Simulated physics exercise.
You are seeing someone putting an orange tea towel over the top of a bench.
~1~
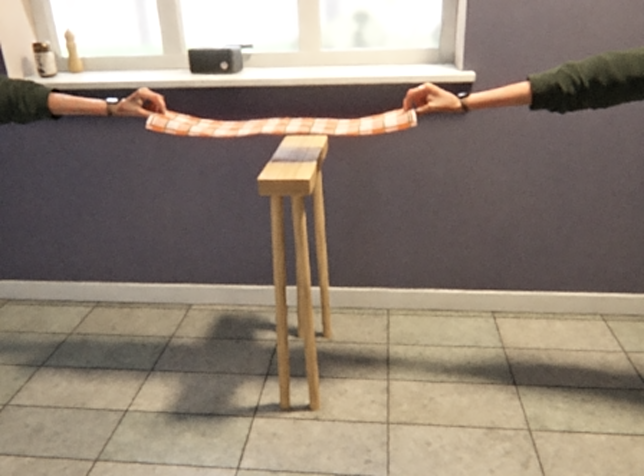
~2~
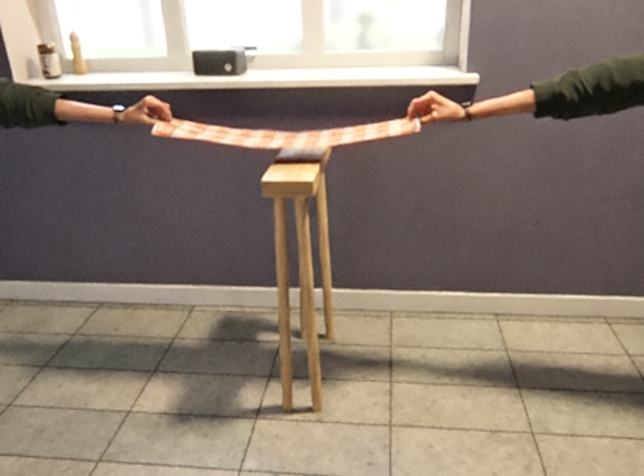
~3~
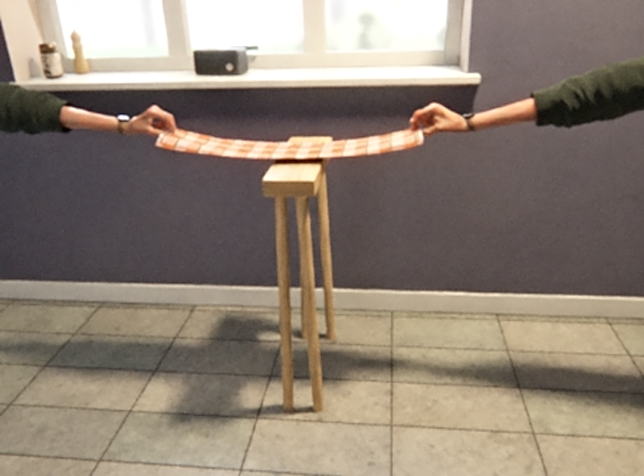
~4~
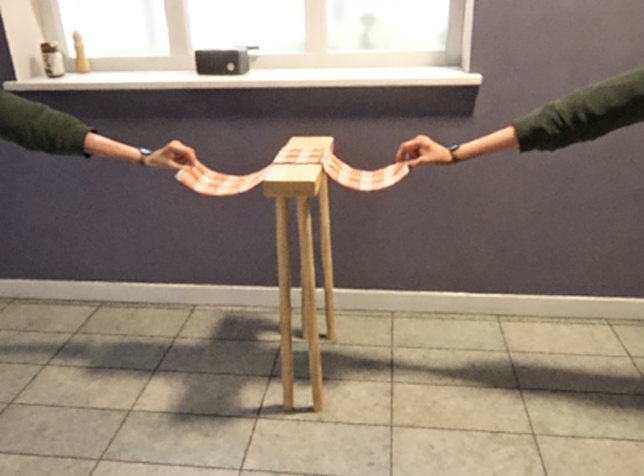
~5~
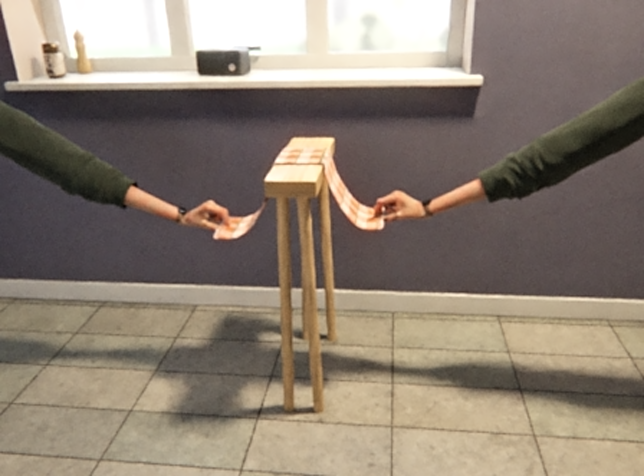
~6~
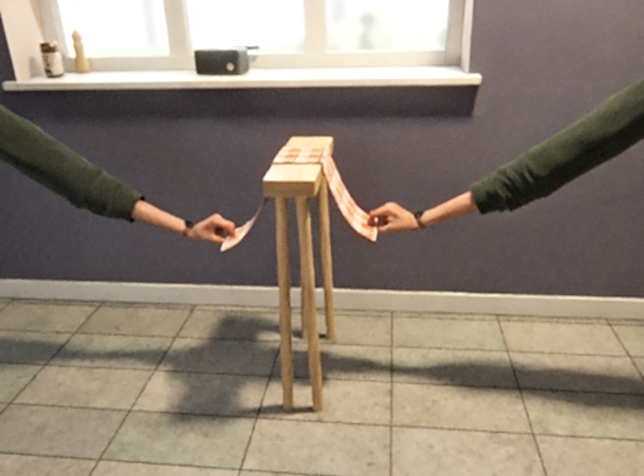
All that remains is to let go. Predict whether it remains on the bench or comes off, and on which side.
It remains there.
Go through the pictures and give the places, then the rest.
In the first picture, left end (150, 129); right end (412, 126); top of the bench (284, 183).
In the second picture, left end (156, 135); right end (415, 132).
In the third picture, left end (160, 146); right end (418, 145); top of the bench (288, 184).
In the fourth picture, left end (179, 180); right end (405, 176).
In the fifth picture, left end (217, 238); right end (378, 229).
In the sixth picture, left end (225, 250); right end (371, 239); both sides about alike.
Then, 0.34 s past the final frame, tea towel hanging on both sides, left end near (289, 261), right end near (318, 244).
Then, 0.88 s past the final frame, tea towel hanging on both sides, left end near (269, 259), right end near (347, 243).
Then, 1.78 s past the final frame, tea towel hanging on both sides, left end near (279, 260), right end near (338, 245).
When it is over, tea towel hanging on both sides, left end near (284, 261), right end near (334, 245). The orange tea towel hangs there.
